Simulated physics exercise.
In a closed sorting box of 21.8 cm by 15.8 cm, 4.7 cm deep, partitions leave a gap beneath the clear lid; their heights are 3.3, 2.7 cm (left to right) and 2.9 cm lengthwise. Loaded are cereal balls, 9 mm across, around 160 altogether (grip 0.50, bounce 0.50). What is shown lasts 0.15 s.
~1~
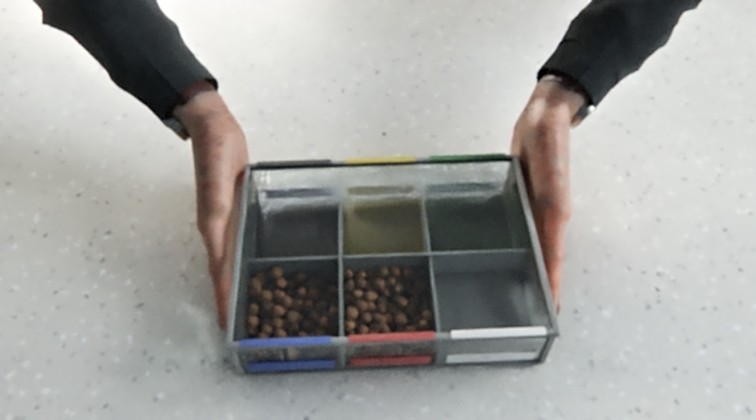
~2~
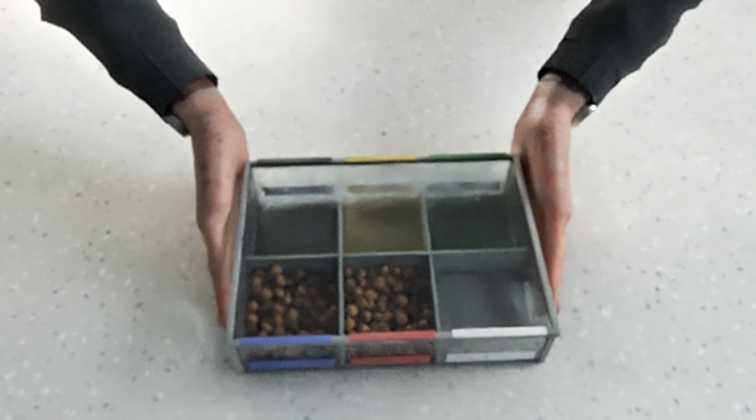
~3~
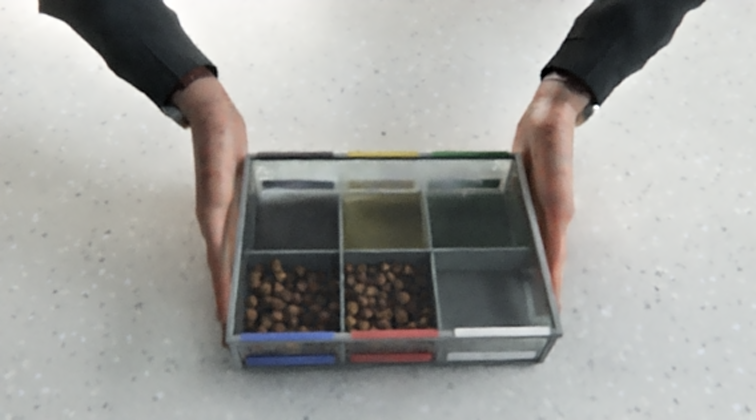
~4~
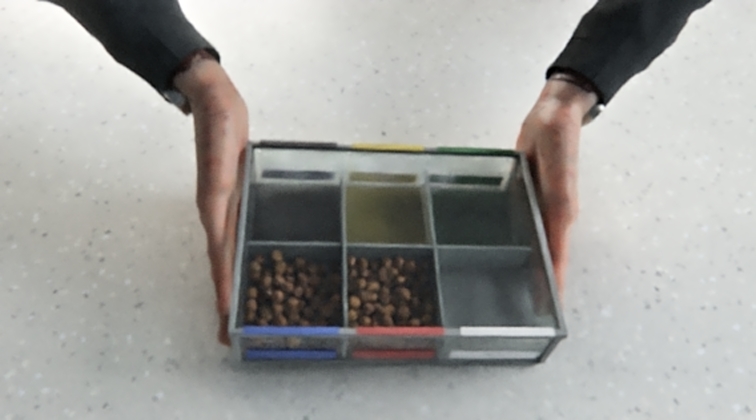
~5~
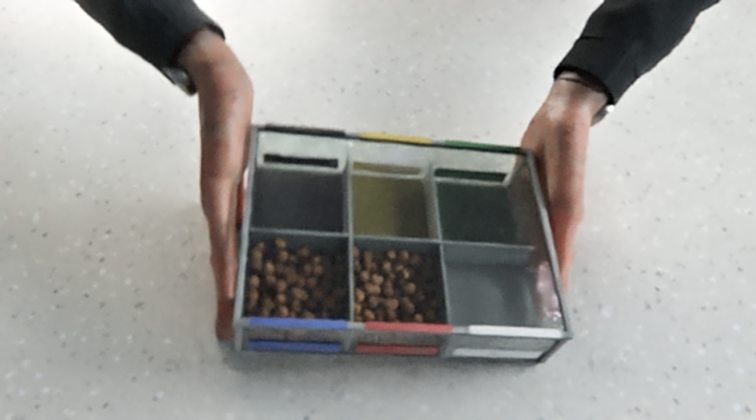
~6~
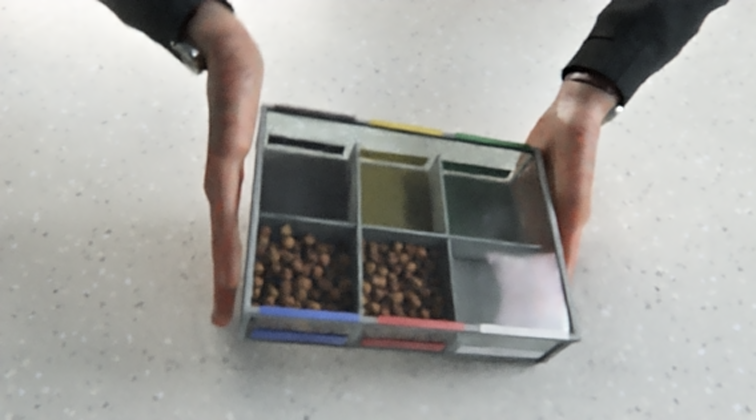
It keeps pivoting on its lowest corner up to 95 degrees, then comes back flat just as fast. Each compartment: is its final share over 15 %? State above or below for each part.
Red: Above. Blue: Above. Green: Below. Yellow: Below. White: Above. Black: Below.
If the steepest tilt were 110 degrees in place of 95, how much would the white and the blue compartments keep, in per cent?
In that case white 35; blue 40.
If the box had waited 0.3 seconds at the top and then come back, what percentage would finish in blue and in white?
Result - blue: 35 %; white: 25 %.
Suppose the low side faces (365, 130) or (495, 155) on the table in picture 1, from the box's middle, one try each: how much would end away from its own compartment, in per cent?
About 50 per cent on the first try and 40 per cent on the second.
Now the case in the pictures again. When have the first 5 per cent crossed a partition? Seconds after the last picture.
Around 0.45 seconds.
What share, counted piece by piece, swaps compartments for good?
Somewhere around 35 percent.
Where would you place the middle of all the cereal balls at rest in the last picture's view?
My guess is close to (404, 330).
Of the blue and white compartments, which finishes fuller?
Result: Blue has more.
Then, 0.53 s after the last picture, tilt 95 degrees; red 45 %, blue 50 %, white 5 %.
Then, 0.88 s after the last picture, tilt 41 degrees; red 40 %, blue 35 %, white 20 %.
Then, 1.32 s after the last picture, tilt 0 degrees; red 40 %, blue 35 %, white 20 %.
In the end, red 40 %, blue 35 %, green 0 %, yellow 0 %, white 20 %, black 0 %.
